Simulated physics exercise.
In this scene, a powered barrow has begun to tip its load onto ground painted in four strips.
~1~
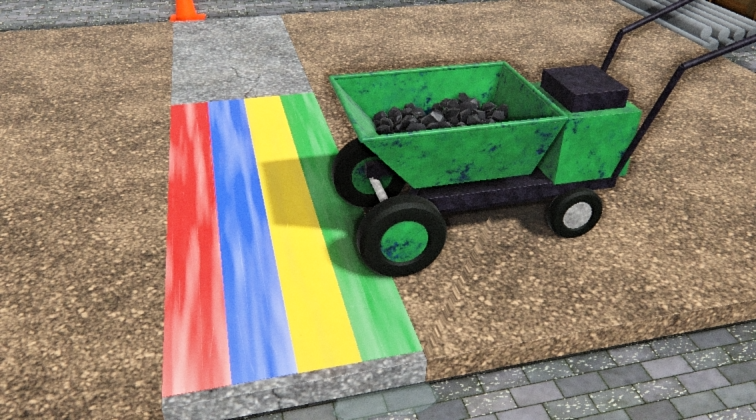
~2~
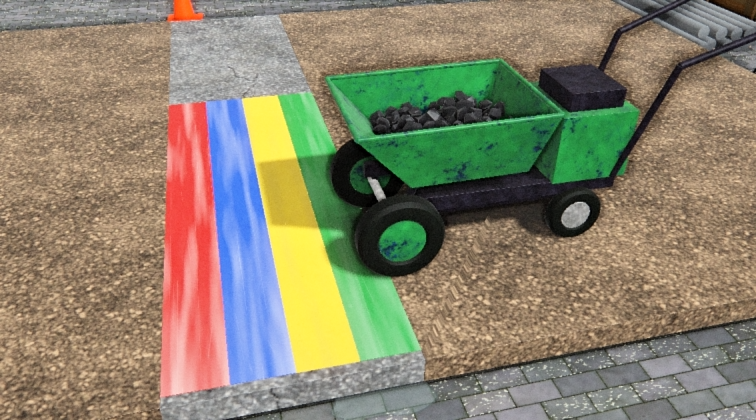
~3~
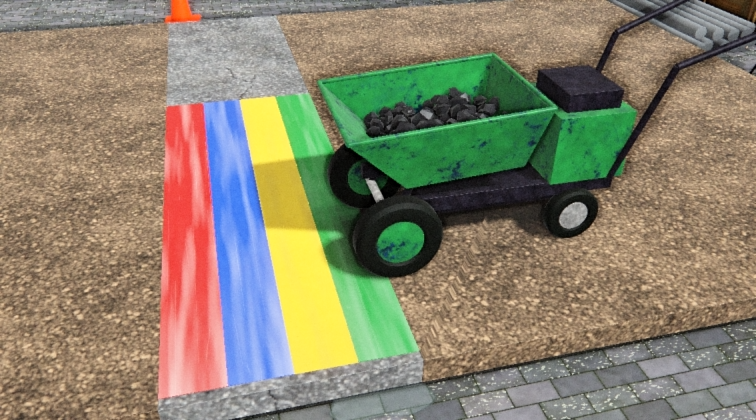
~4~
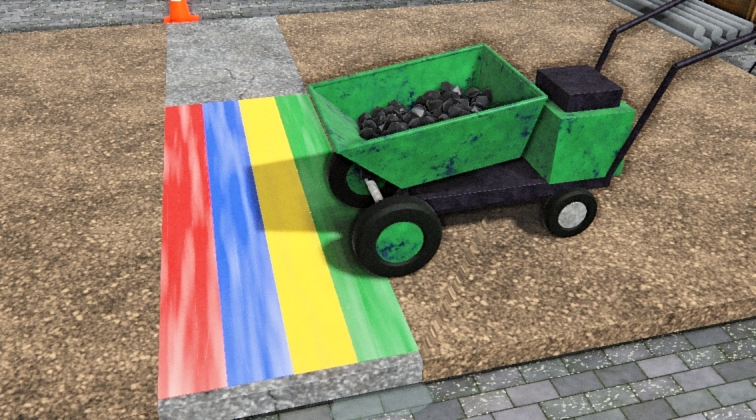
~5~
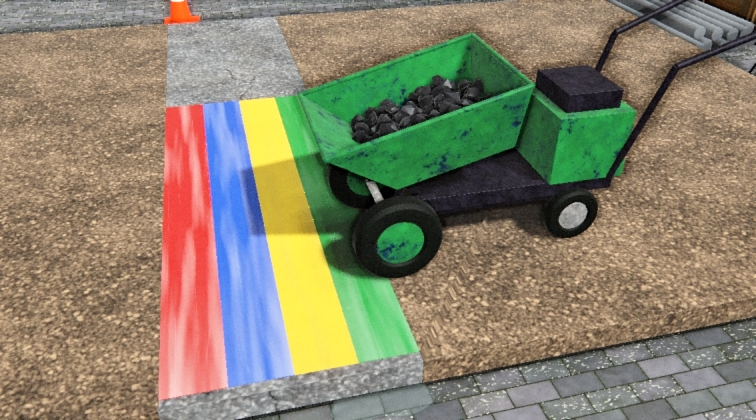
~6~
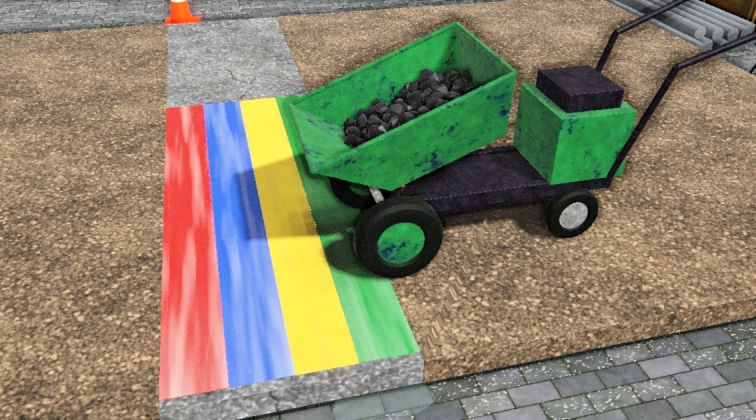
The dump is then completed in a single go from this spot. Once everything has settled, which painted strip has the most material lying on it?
Most of it lies on the blue strip.
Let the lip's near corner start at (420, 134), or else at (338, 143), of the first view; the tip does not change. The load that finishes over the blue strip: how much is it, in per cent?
First spot: Roughly 30 percent; second spot: Roughly 20 percent.
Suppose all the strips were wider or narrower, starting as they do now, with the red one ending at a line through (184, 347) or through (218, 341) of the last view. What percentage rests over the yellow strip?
In turn, 0 and 0 in a hundred.
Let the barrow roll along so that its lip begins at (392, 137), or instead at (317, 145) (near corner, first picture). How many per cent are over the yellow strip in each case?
20 % for the first, 0 % for the second.
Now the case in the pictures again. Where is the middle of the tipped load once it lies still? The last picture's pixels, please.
Roughly at pixel (223, 255).
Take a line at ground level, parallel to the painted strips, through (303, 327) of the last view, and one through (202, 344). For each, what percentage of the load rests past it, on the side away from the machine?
Result, first then second: 80 %, 20 %.
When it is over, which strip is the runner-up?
The red strip comes second.
Just after the last frame, skip tipped steeply; every one in the skip.
A moment on, skip tipped right over; the larger part in the skip; roughly a quarter over the blue strip; just a few over the red strip.
Further on, skip tipped right over; roughly a quarter in the skip; just a few over the yellow strip; roughly half over the blue strip; roughly a quarter over the red strip; about a tenth off the paint.
When it is over, skip tipped right over; roughly a quarter in the skip; not one over the green strip; just a few over the yellow strip; roughly half over the blue strip; roughly a quarter over the red strip; about a tenth off the paint.
